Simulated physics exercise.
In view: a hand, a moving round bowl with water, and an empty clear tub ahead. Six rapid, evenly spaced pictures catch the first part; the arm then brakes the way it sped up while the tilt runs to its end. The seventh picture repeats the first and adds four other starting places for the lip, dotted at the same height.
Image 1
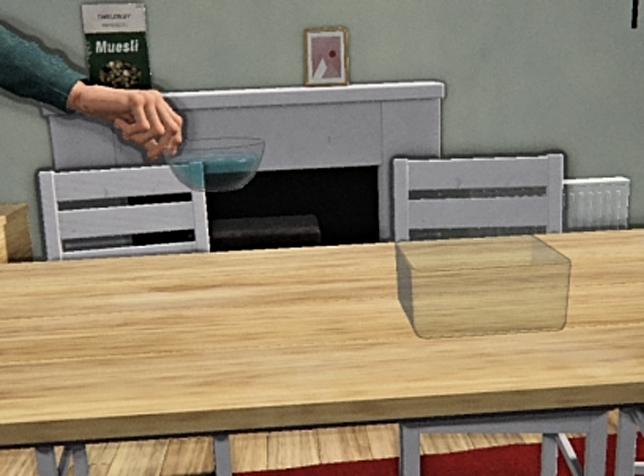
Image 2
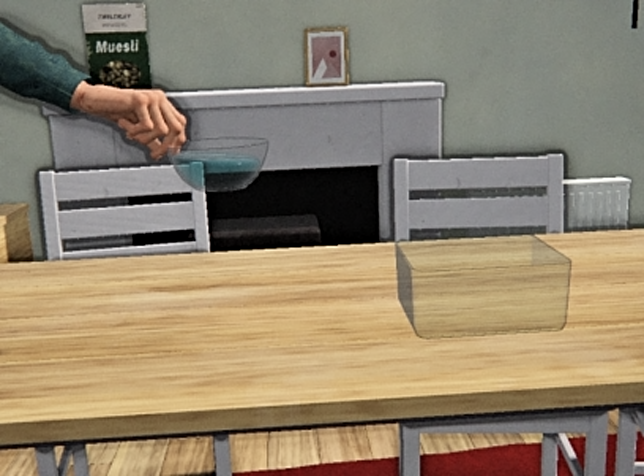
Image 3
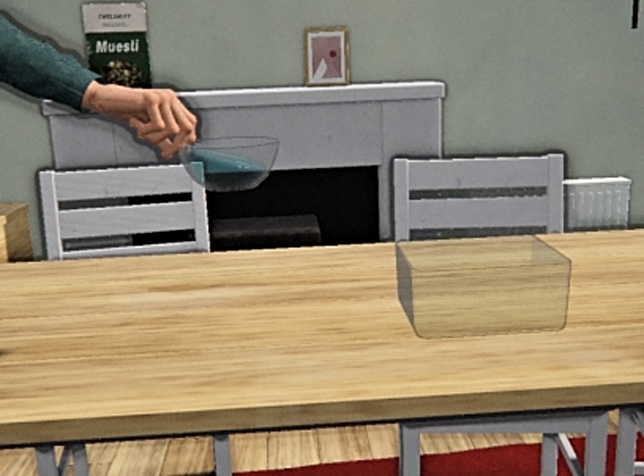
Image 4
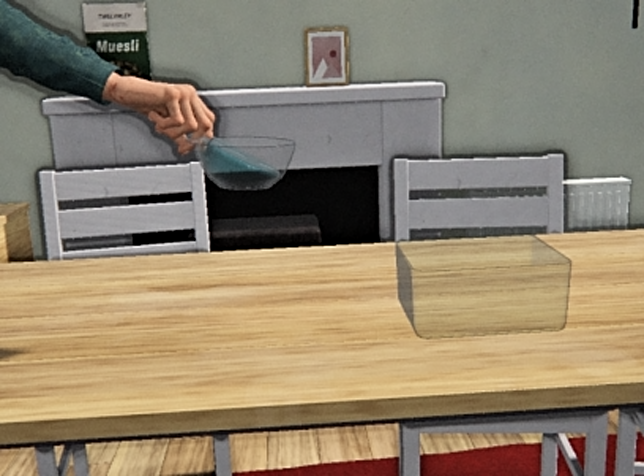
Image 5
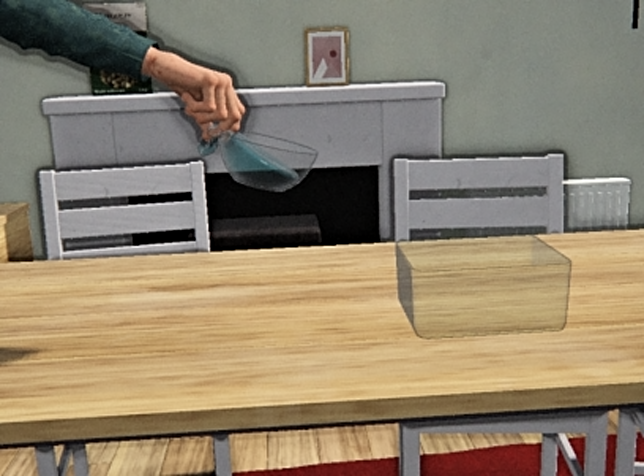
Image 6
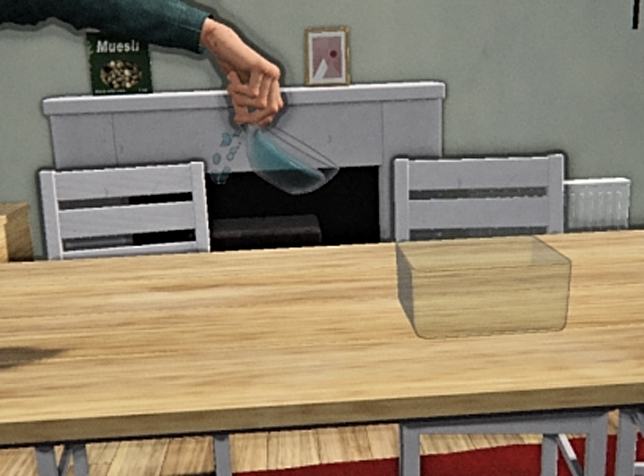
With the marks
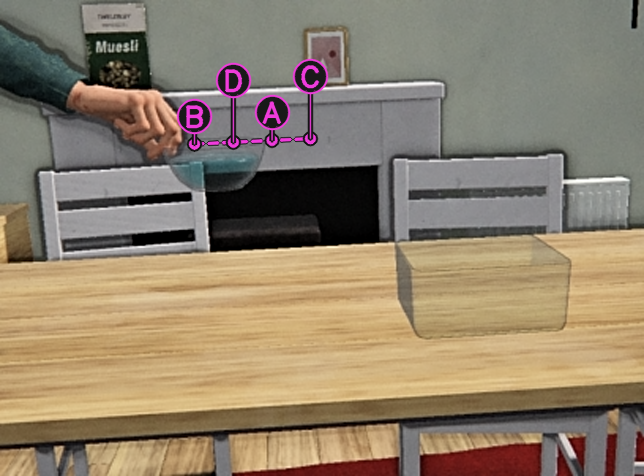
The footage shows a hand carrying a clear round bowl of blue water rightward above a wooden table with an empty clear tub on it, then tilting the bowl as some water slips over its left rim.
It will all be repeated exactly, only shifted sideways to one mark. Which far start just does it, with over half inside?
D is the one.
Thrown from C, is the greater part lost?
No.
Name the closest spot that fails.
Here it is spot B.
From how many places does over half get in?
Three of them.
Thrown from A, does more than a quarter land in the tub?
Yes.
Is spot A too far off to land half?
No, that is safe.
On the marked copy, A at (272, 140); B at (194, 144); C at (310, 138); D at (233, 142).
Choosing A, about 68 % lands in the tub, 10 % falls short and 22 % goes beside or beyond.
Choosing B, about 19 % lands in the tub, 74 % falls short and 7 % goes beside or beyond.
Choosing C, about 85 % lands in the tub, 10 % falls short and 5 % goes beside or beyond.
Choosing D, about 71 % lands in the tub, 16 % falls short and 13 % goes beside or beyond.
